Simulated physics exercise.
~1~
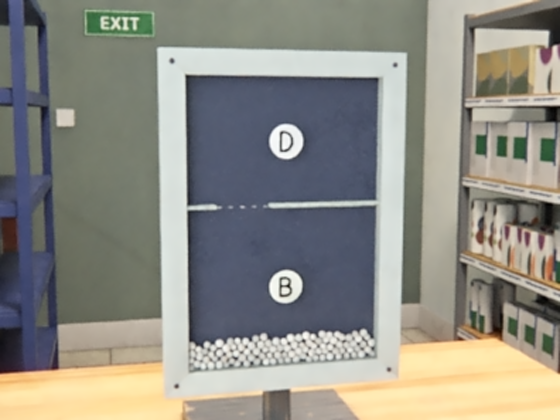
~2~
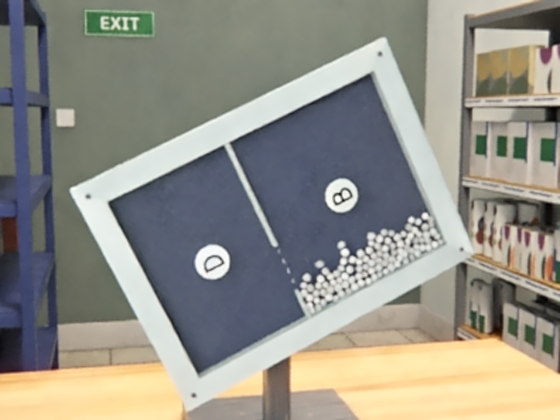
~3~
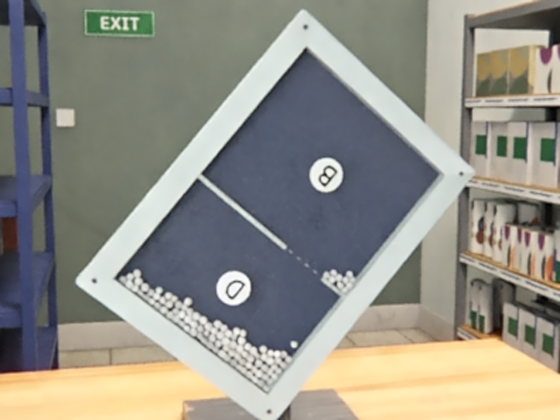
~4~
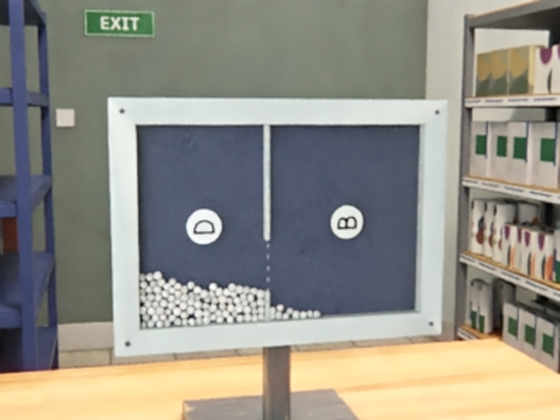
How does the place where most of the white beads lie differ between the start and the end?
At the start the beads lay along the bottom of the upright case, in chamber B. By the end most of them were heaped a little higher and further left, in chamber D on the left side of the sideways case.
